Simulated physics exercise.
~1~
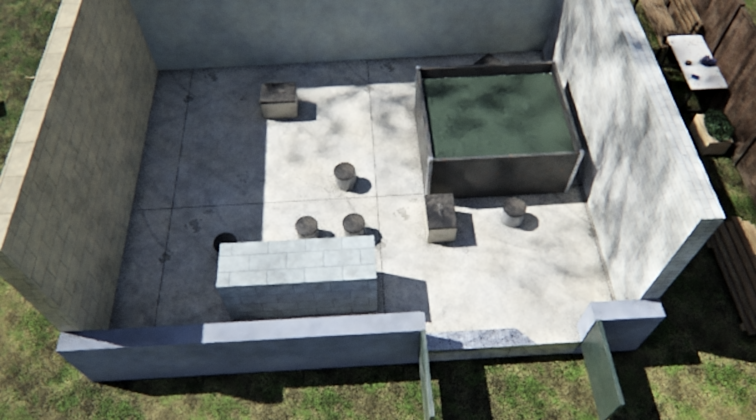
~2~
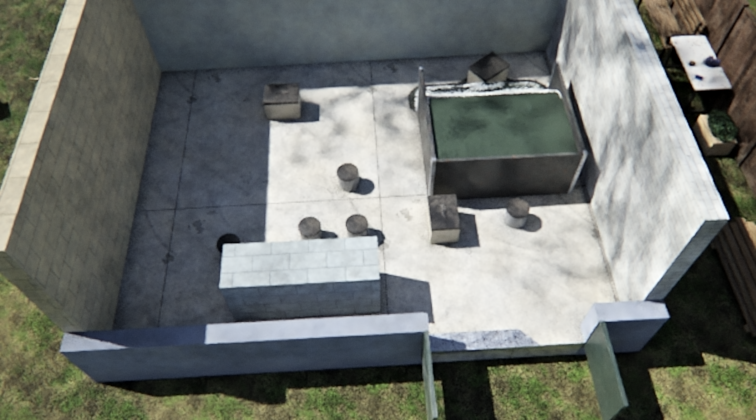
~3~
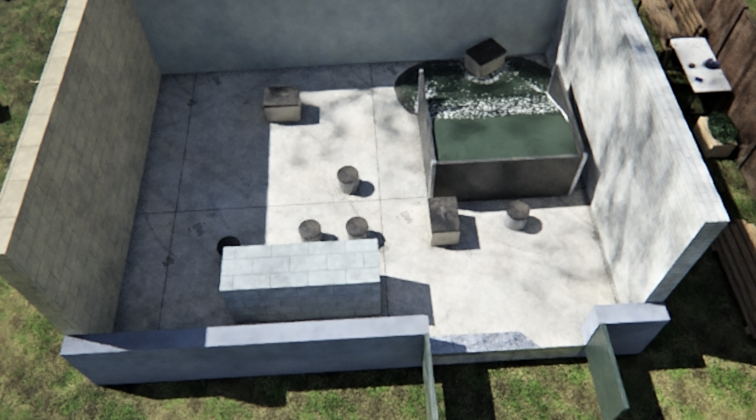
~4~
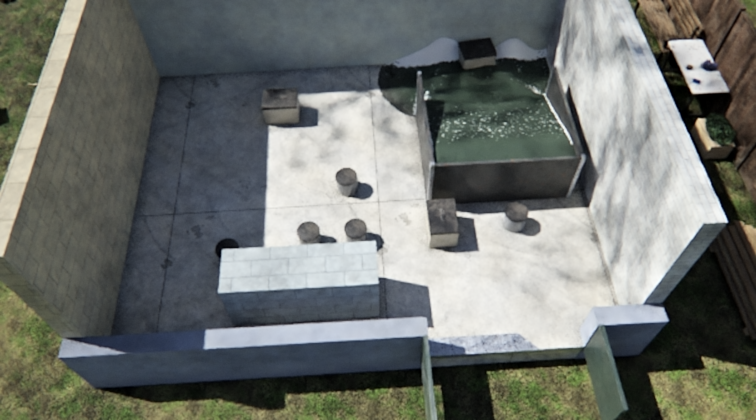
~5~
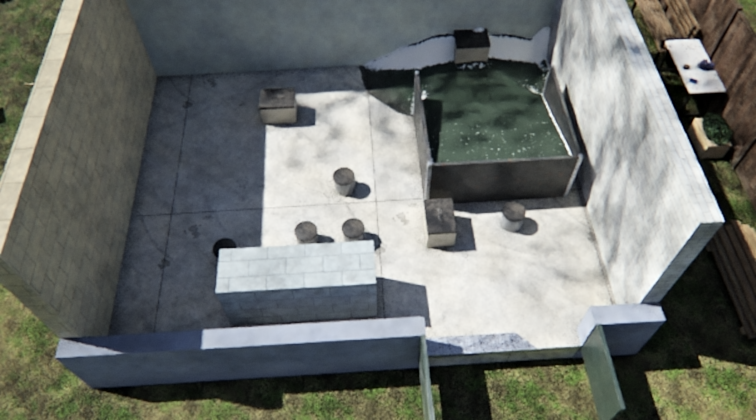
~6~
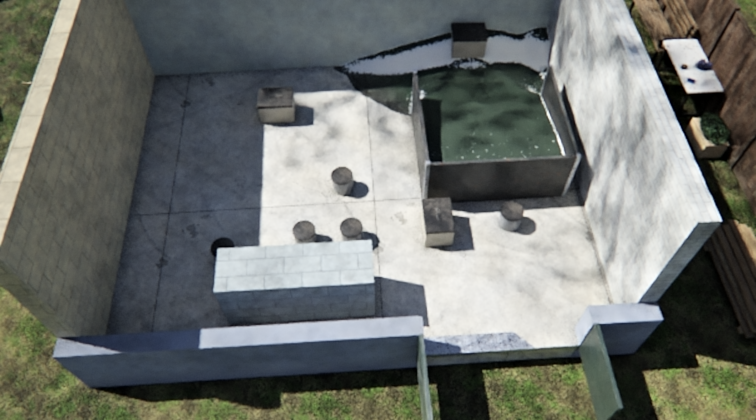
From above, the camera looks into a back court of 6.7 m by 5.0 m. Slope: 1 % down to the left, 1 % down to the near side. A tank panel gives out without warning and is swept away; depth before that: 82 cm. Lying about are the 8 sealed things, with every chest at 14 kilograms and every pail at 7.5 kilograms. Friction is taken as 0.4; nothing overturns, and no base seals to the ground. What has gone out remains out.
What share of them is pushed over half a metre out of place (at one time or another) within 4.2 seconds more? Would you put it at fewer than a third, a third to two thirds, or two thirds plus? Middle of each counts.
I would say fewer than a third.
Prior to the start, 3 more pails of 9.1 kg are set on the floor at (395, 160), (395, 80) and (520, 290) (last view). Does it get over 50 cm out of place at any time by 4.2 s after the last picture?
Going through them, I'd say falls short, exceeds it and finally falls short.
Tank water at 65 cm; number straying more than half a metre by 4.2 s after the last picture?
Under that setup the answer is 2.
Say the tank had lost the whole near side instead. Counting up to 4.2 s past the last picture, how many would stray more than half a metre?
2.
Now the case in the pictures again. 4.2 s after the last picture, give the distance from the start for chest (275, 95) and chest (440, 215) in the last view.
350 cm and 0 cm.
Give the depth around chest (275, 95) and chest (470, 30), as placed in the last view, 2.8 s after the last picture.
About 14 and 8 cm.
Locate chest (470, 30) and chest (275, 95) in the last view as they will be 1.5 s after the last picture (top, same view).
About (415, 46) for the first and (214, 133) for the second.
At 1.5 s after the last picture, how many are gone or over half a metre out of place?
By then 2.
Then, 0.4 s after the last picture 1 of 8 are over 50 cm from their spots; 1 afloat.
Then, 1.5 s after the last picture 2 of 8 are over 50 cm from their spots; 1 afloat.
Then, 2.8 s after the last picture 2 of 8 are over 50 cm from their spots; 2 afloat.
Then, 4.2 s after the last picture 2 of 8 are over 50 cm from their spots, and 2 have been at some point; 2 afloat.
